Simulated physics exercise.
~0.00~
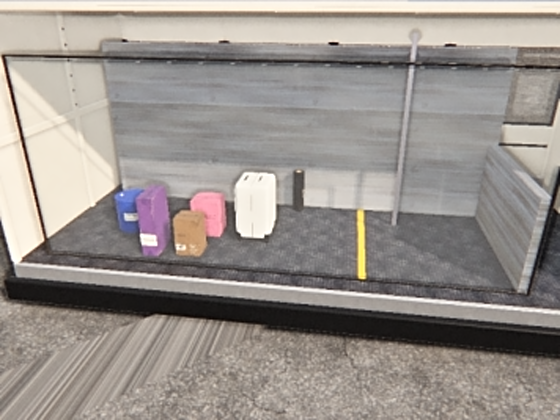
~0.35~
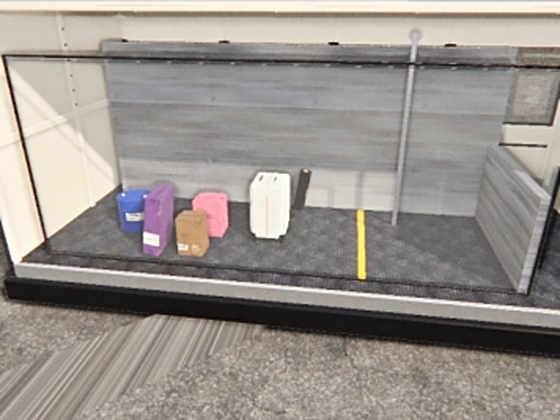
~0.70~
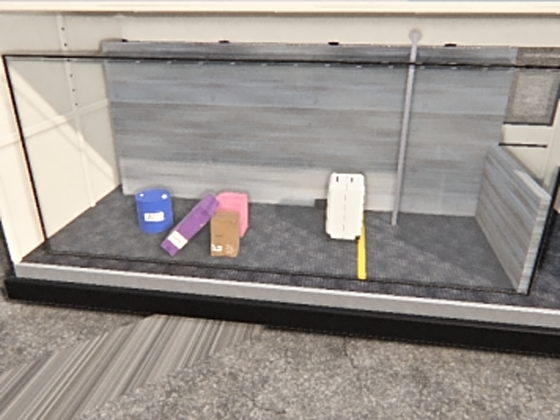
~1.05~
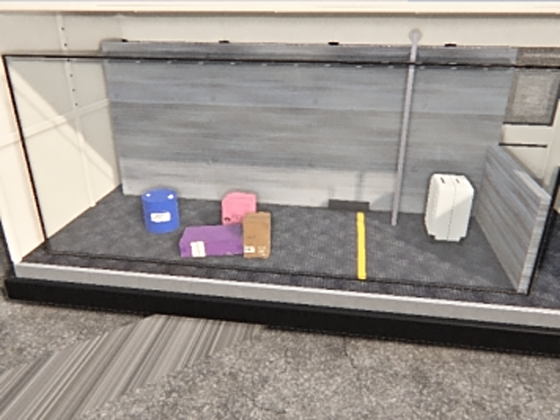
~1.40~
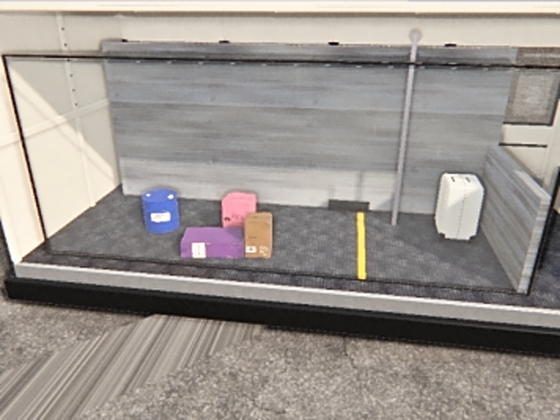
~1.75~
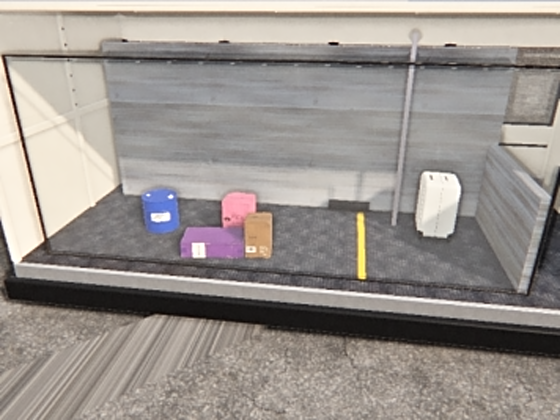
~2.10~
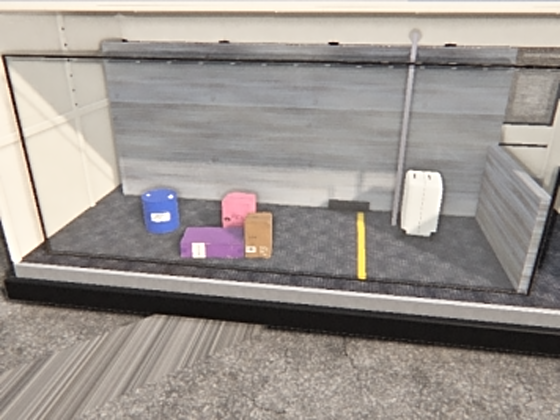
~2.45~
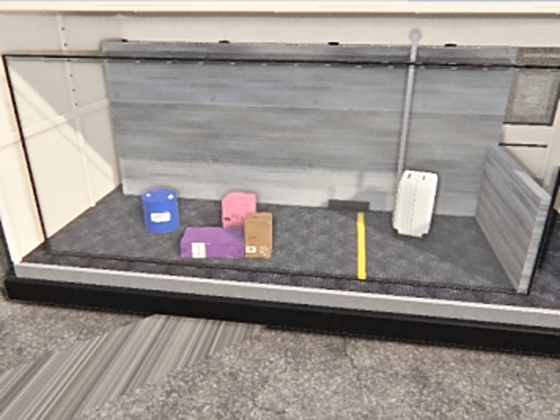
A tall white wheeled case stands in a glass-fronted bay with grey plank walls, seen from the front and slightly above, right of a blue drum, a purple box, a brown carton and a pink carton. A slim black roll stands behind it, and a yellow line and a pole lie further right. The case slides right as the roll and purple box tip over, and the other things shift a little right. The case crosses the line, nears the right wall, then drifts back left. It ends upright beyond the line, while everything else rests short of it.
